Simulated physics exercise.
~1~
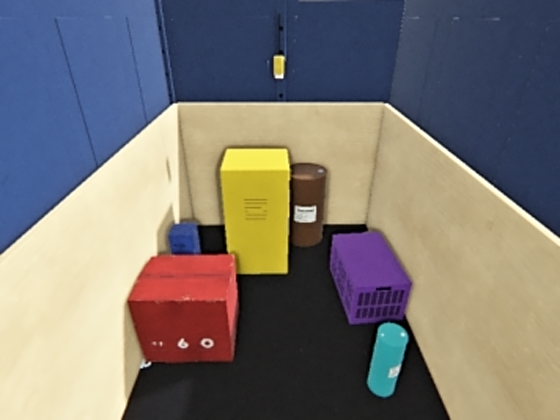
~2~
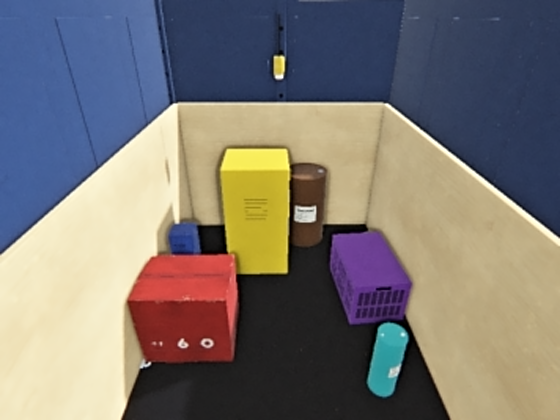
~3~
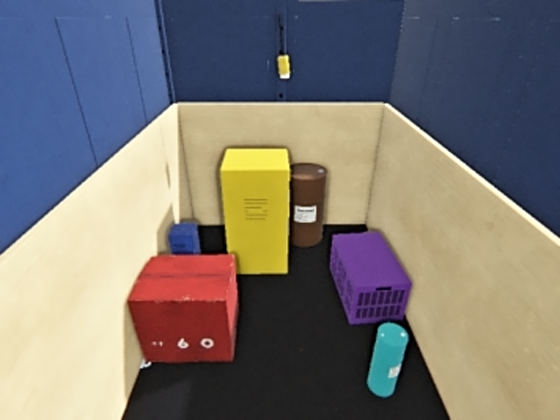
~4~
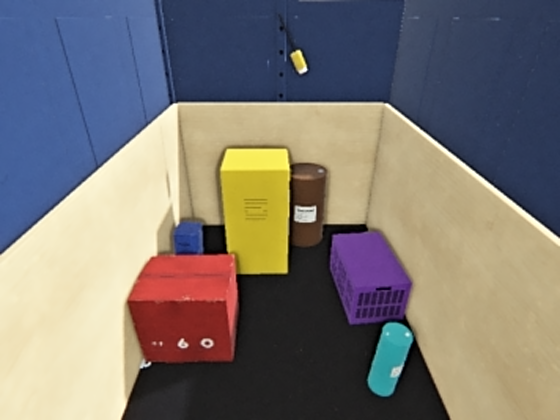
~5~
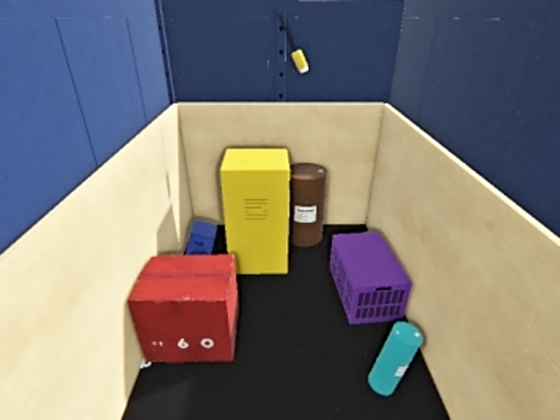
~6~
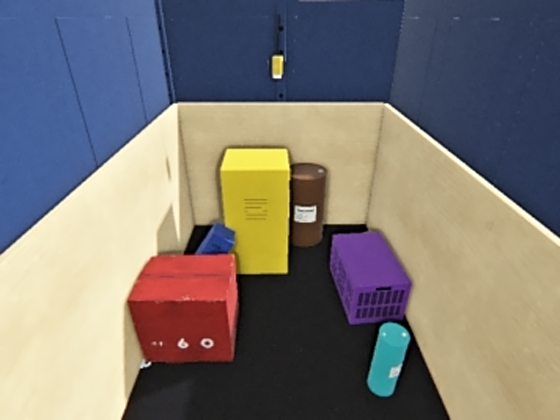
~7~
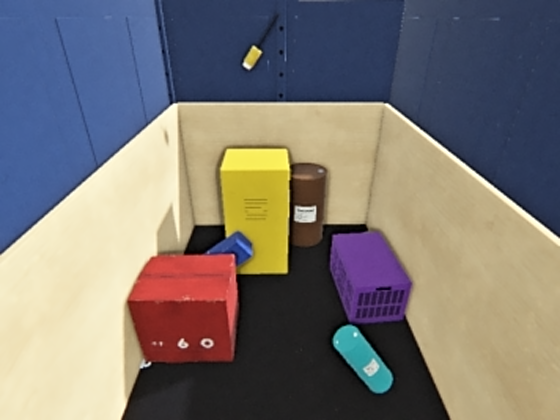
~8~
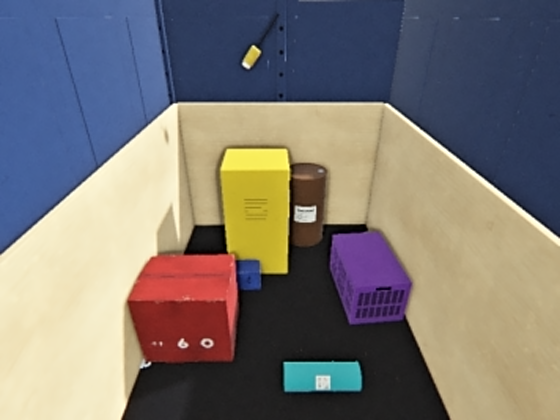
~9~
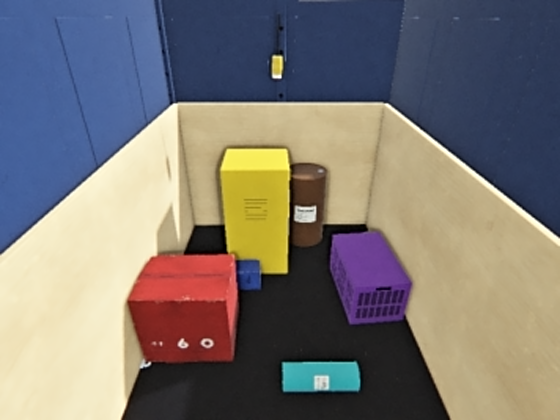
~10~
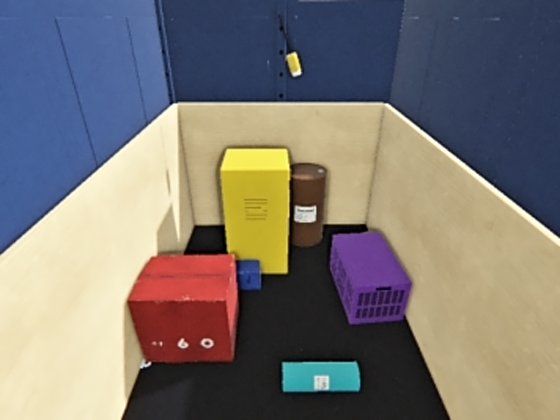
We see six objects in a walled load bay beneath a swinging yellow lamp. The blue box tips to the right and topples beside the red box, while the turquoise canister leans right, rocks back and falls left; both end lying still on their sides, the others unmoved.
